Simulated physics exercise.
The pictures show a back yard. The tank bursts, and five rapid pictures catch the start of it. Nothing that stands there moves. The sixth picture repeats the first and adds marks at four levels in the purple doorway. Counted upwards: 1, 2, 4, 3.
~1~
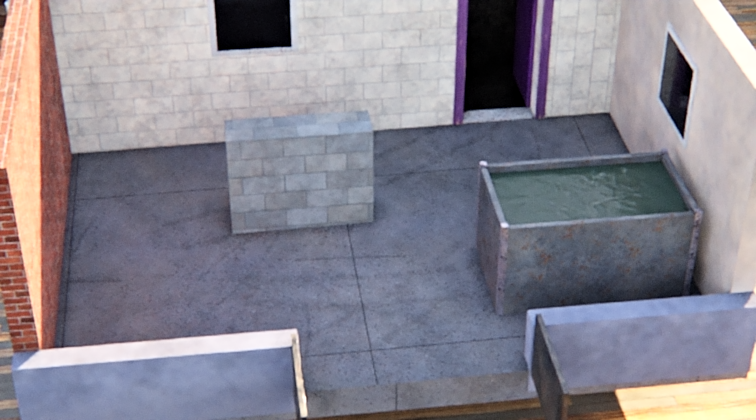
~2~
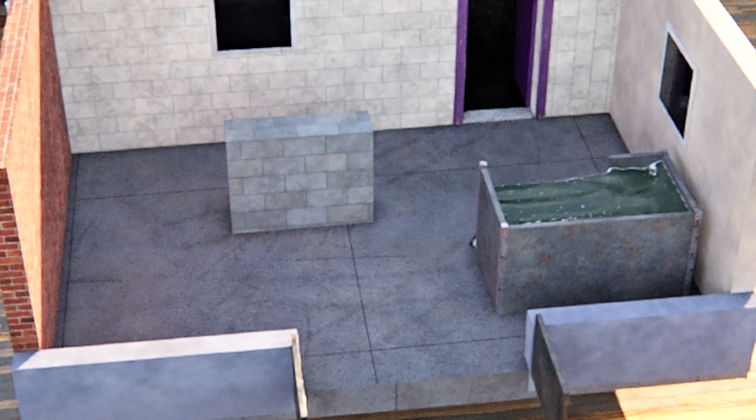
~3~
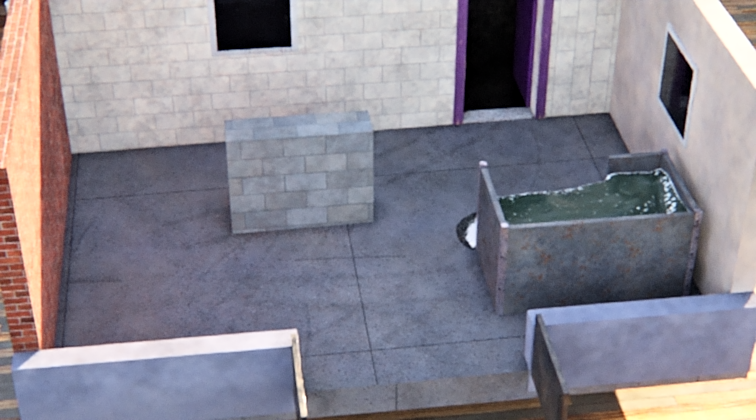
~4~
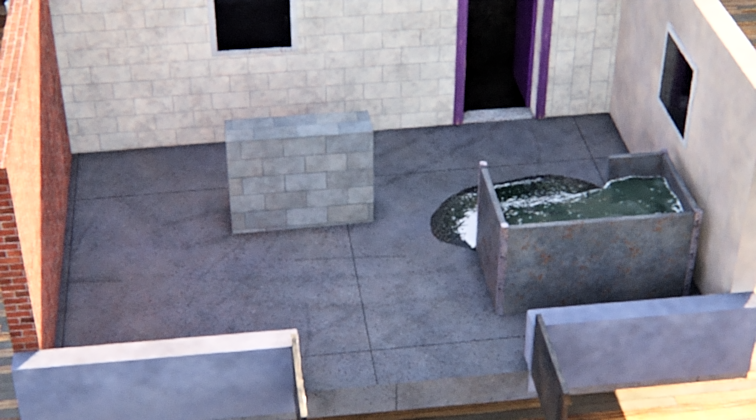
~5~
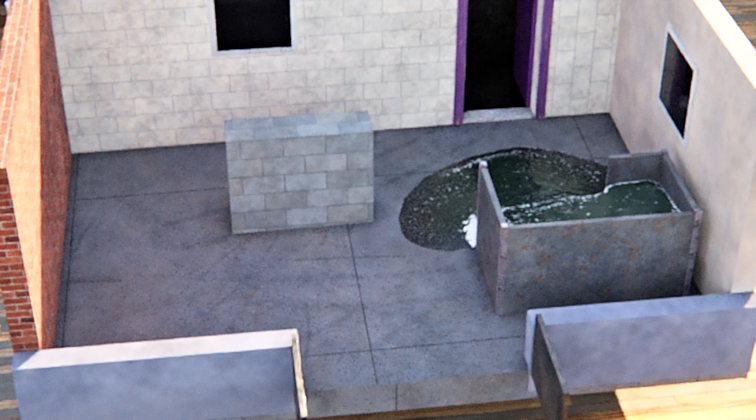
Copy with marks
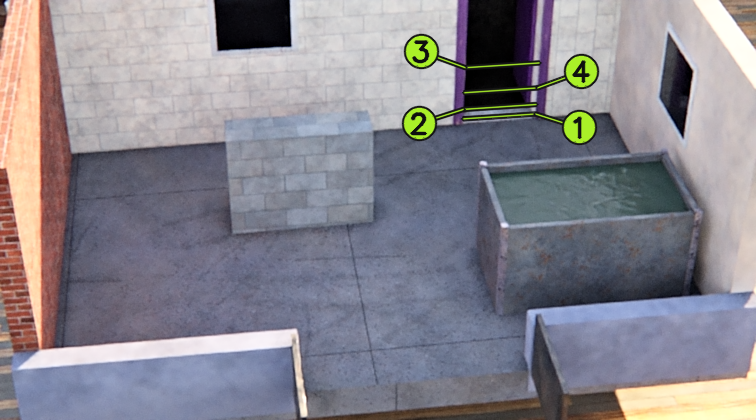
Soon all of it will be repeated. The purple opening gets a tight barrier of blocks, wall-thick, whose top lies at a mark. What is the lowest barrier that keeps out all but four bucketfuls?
That is height 4.
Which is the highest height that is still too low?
Height 2.
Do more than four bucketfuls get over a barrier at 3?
No, not at all.
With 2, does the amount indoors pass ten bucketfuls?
Yes, clearly.
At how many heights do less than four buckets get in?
Two.
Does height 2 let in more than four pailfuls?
Yes.
On the marked copy, 1 at (499, 116); 2 at (500, 106); 3 at (502, 65); 4 at (500, 90); from the bottom up 1, 2, 4, 3.
With 1, dozens of bucketfuls pour in.
With 2, some 20 bucketfuls get in.
With 3, nothing gets over.
With 4, a bucket or two gets in.
